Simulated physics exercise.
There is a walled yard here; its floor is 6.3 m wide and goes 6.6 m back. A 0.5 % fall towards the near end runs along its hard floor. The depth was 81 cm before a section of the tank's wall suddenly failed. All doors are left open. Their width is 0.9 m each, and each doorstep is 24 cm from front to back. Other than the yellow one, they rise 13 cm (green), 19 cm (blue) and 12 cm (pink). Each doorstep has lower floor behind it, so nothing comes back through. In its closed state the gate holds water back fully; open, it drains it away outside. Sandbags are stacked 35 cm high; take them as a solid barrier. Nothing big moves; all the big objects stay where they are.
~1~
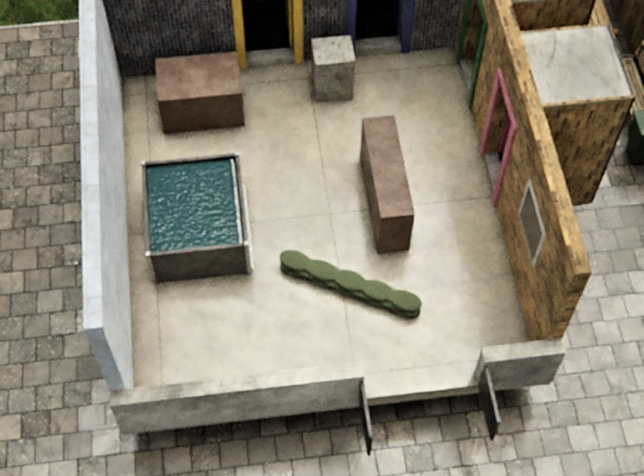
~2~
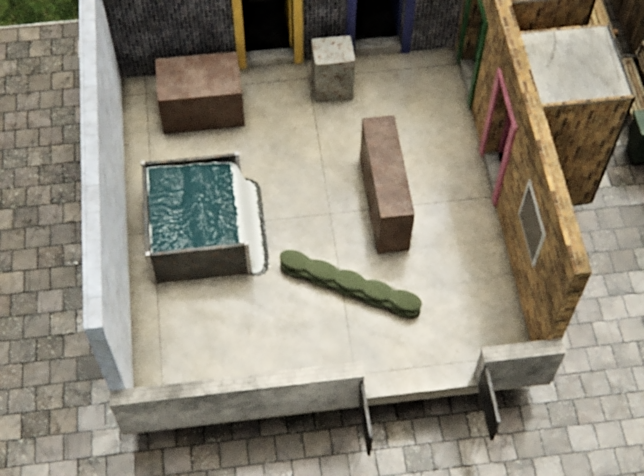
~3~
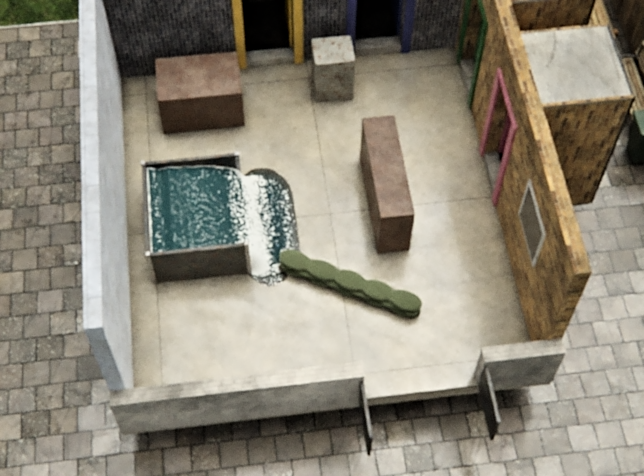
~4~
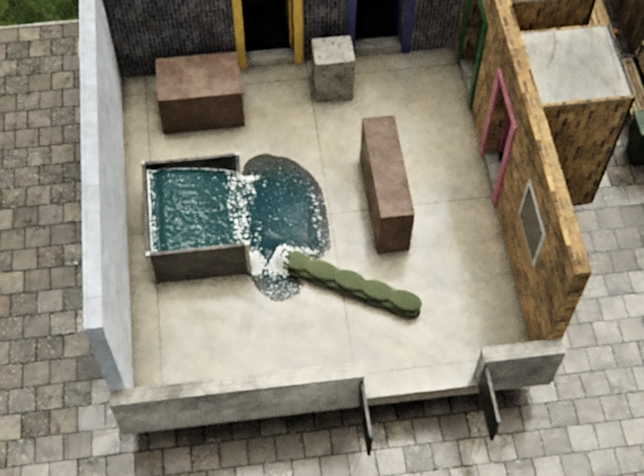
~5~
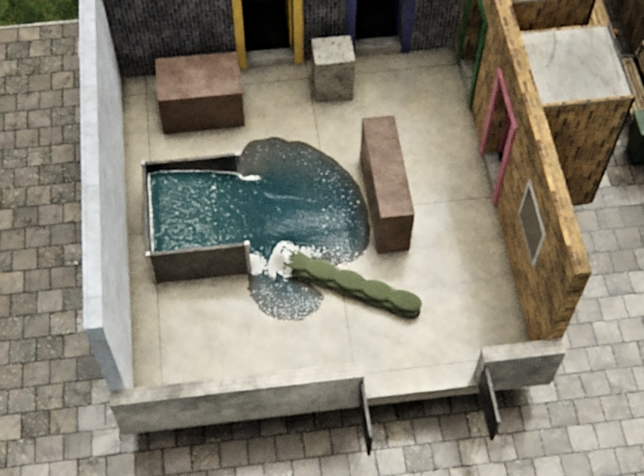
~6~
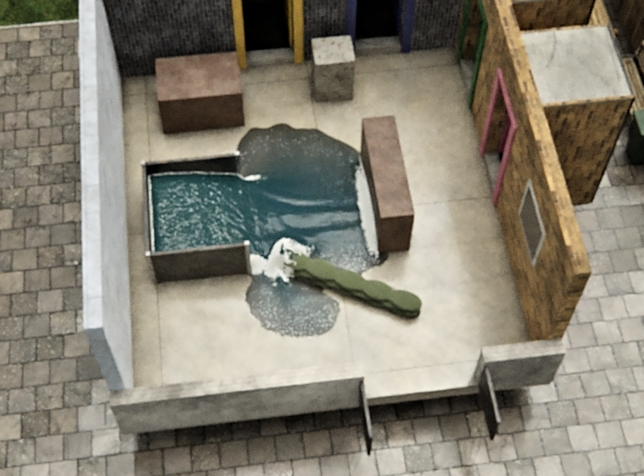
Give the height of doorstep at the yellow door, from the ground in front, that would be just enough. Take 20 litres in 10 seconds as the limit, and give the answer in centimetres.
Close to 11 cm.
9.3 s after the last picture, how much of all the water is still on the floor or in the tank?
What remains is some 90 per cent of the water.
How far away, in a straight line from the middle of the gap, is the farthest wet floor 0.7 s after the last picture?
Close to 4.2 metres, I'd say.
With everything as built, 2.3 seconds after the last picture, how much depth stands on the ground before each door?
Depth (cm): Green 16 / blue 11 / yellow 14 / pink 0.
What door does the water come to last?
It's the pink one.
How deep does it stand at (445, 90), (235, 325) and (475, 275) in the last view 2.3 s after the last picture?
Respectively 9 cm, 1 cm and 4 cm.
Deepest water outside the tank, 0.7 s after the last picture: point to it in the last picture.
About (362, 216).
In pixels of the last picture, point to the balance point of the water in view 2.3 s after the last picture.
About (329, 203).
Then, 0.7 s after the last picture water covers 30 % of the floor, deepest (48 cm) near (362, 216); it has not reached the yellow door.
Then, 2.3 s after the last picture water covers 55 % of the floor, deepest (24 cm) near (450, 59); 14 cm at the yellow door, 0 litres in over its 15 cm doorstep.
Then, 9.3 s after the last picture water covers 95 % of the floor, deepest (10 cm) near (316, 267); 3 cm at the yellow door, 2 litres in over its 15 cm doorstep.
At the yellow door as built, the water peaked near 16 cm, 2.1 s after the last picture.
With a doorstep of 10 cm, 32 litres would have come in within the 10 s; with 13.5 cm, 6 litres. So under 20 litres takes about 11 cm.
